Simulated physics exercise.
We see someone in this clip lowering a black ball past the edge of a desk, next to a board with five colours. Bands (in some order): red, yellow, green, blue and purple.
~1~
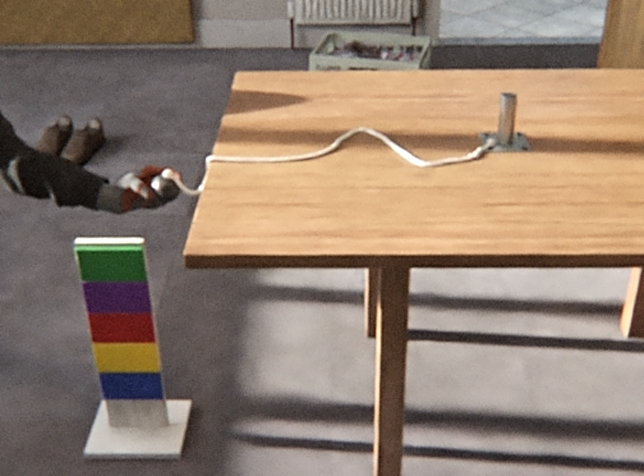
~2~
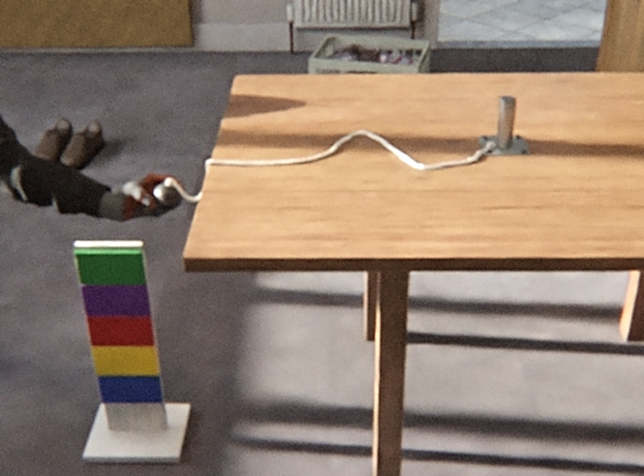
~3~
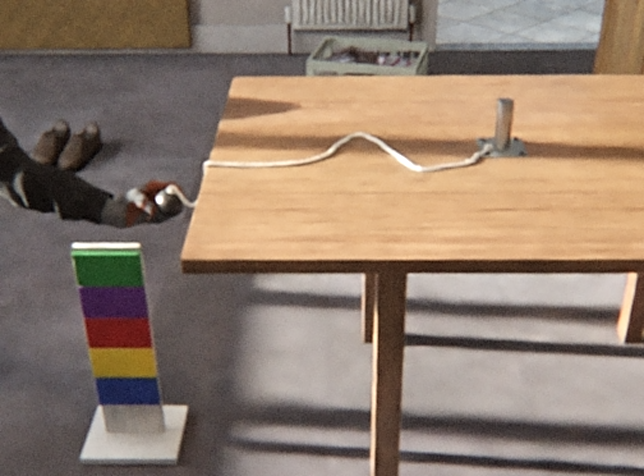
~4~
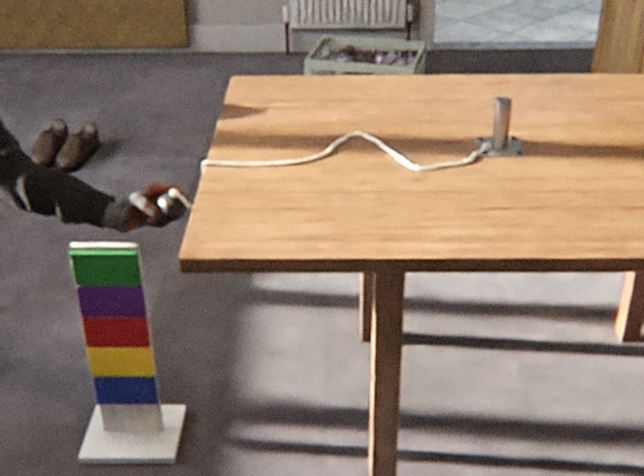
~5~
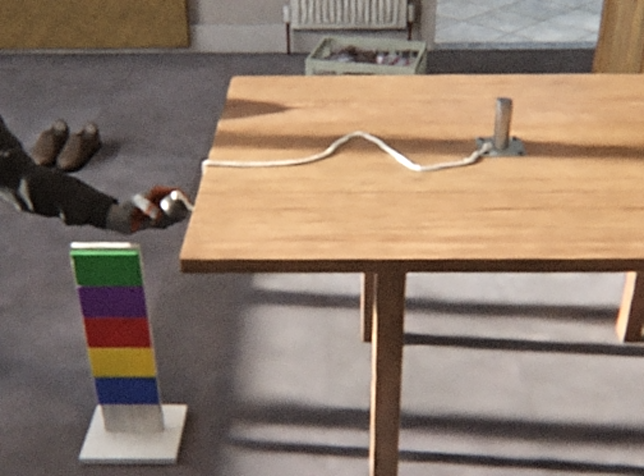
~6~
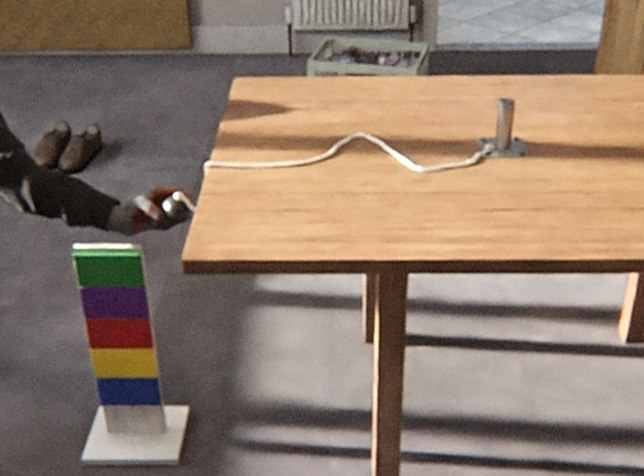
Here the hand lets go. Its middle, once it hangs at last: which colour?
Colour: Red.
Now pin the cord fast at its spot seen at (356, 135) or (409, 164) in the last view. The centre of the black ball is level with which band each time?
Taking the two tries in turn, you'd get green and then purple.
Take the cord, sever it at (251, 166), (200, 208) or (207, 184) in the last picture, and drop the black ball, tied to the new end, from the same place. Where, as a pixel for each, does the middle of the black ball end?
In that order: (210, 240), (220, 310) and (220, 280).
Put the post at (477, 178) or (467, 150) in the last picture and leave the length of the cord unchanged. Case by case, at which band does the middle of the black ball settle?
First try: Yellow; second try: Yellow.
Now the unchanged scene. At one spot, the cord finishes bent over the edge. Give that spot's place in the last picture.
Approx. (319, 159).
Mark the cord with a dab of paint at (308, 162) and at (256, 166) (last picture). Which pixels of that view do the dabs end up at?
They end up at (210, 175) and (213, 221).
Soon after, ball near (194, 330); level with red.
After that, ball near (253, 323); level with red.
And then, ball near (209, 335); level with red.
In the end, ball near (221, 335); level with red. Its middle rests at the red band.
